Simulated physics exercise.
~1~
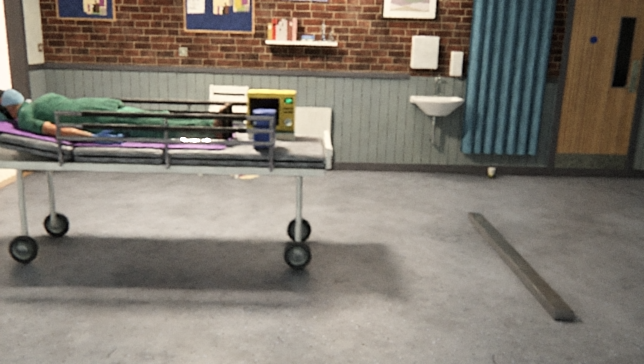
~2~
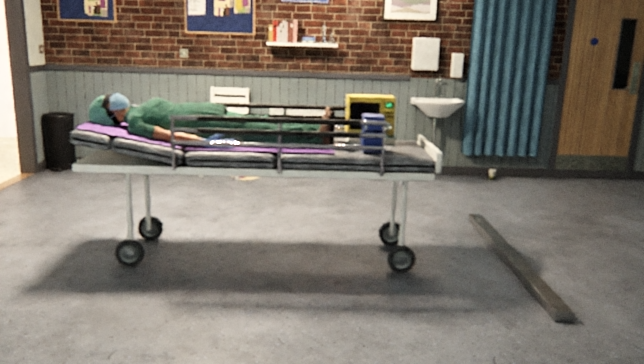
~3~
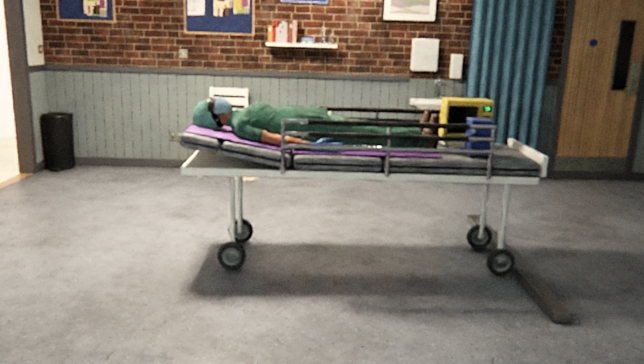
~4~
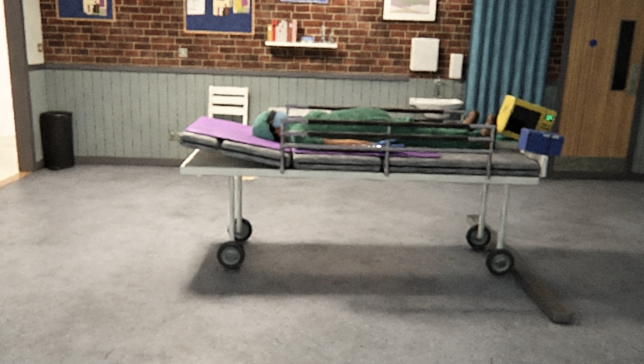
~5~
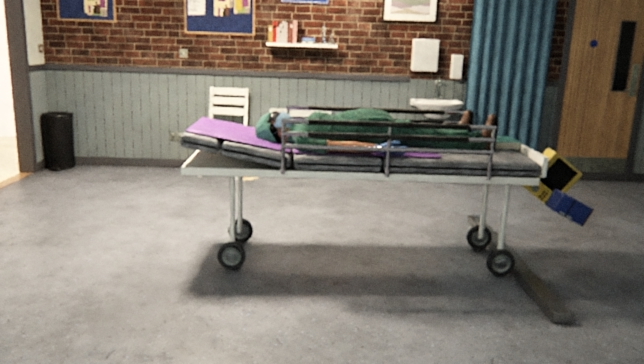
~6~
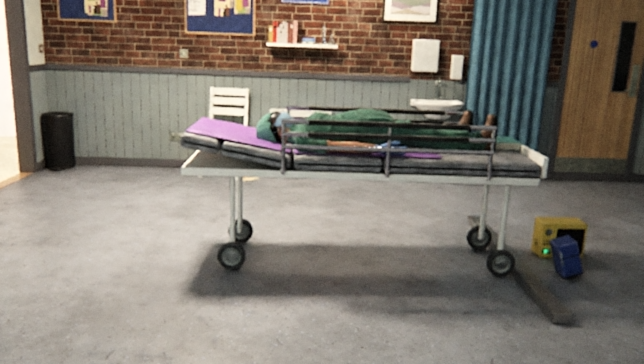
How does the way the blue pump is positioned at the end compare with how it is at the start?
At the start the blue pump stands upright on the trolley, but at the end it is leaning, down on the floor by the yellow monitor.
